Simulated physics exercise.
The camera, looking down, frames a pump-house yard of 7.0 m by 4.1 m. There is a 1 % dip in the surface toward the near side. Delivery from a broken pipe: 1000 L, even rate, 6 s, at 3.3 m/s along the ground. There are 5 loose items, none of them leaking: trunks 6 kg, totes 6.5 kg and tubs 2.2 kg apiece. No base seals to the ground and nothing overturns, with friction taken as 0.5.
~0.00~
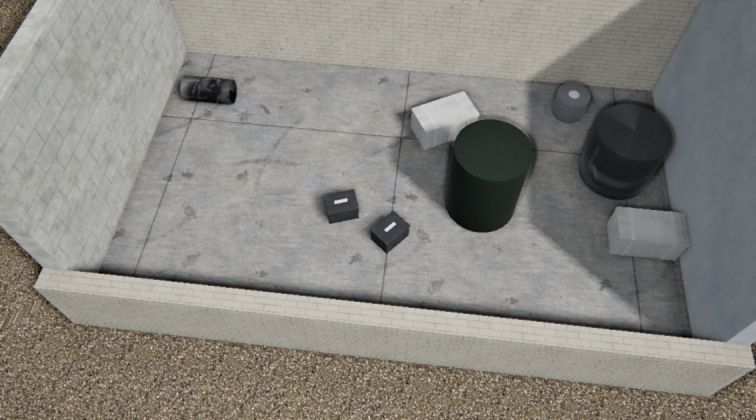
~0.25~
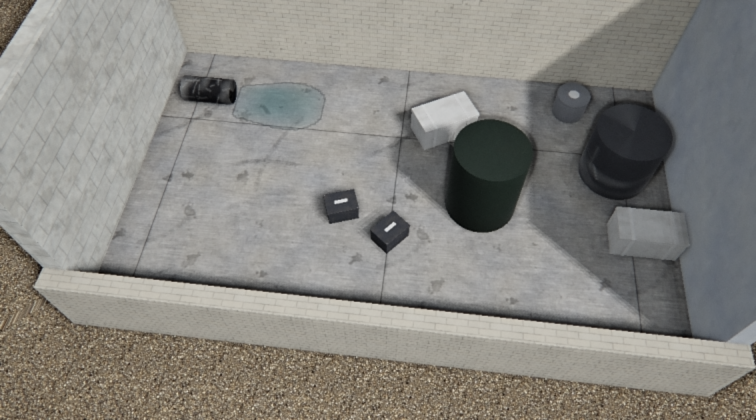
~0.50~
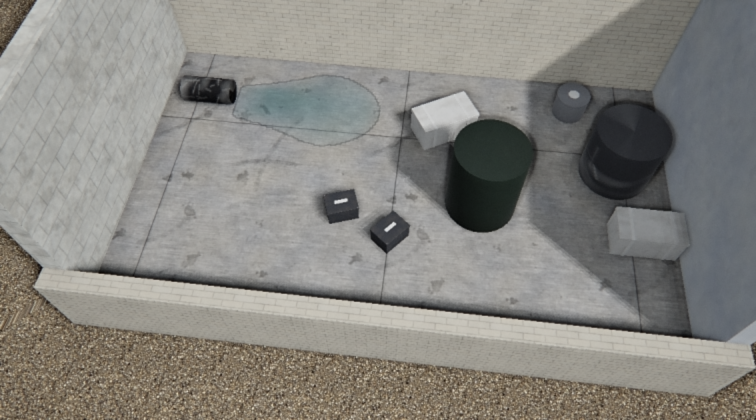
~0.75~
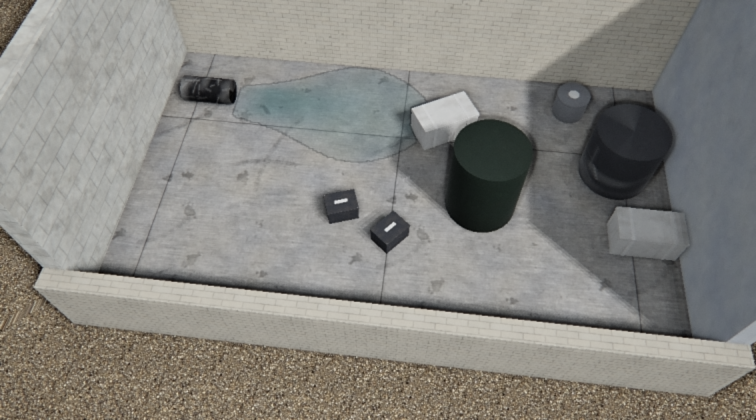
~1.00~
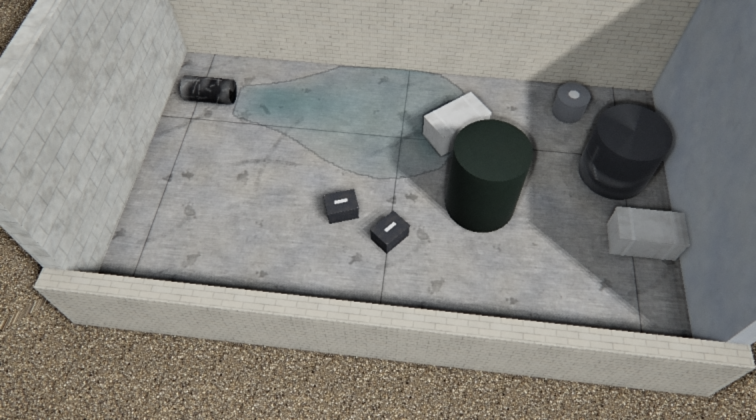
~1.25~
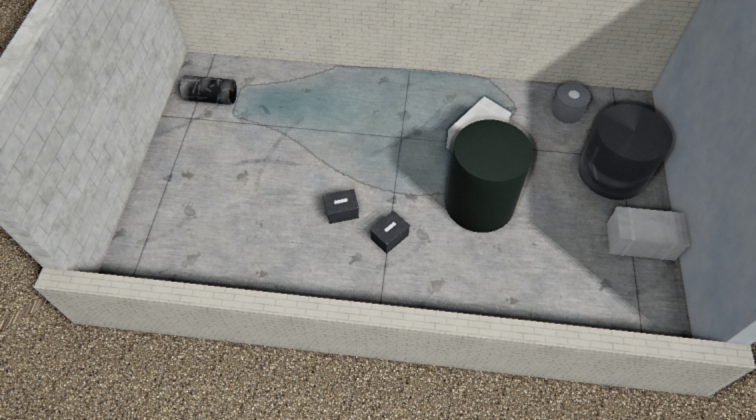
In a walled concrete yard, water spread rightward across the floor from the upper left, reached a pale box, and pushed it a short way right behind a dark green cylinder while everything else stayed put.
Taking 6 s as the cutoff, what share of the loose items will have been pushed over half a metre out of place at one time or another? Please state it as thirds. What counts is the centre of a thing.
Most likely at or above a third but short of two thirds.
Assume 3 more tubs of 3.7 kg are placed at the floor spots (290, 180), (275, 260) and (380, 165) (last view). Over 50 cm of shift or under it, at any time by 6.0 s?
Respectively: A smaller shift, a smaller shift, a bigger shift.
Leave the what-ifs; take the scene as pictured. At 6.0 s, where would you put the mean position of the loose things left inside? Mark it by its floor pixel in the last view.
The centre is close to (512, 243).
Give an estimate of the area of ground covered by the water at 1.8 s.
Roughly 8.5 m2 of it is wet.
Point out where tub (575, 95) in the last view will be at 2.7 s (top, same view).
It ends up close to (653, 108).
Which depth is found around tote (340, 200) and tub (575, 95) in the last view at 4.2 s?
Depth approx. 0 cm / 15 cm.
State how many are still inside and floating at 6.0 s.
The number is 3.
After 1.8 s 1 of 5 are over 50 cm from their spots; 0 afloat.
After 2.7 s 2 of 5 are over 50 cm from their spots; 1 afloat.
After 4.2 s 2 of 5 are over 50 cm from their spots; 1 afloat.
After 6.0 s 3 of 5 are over 50 cm from their spots, and 3 have been at some point; 3 afloat.
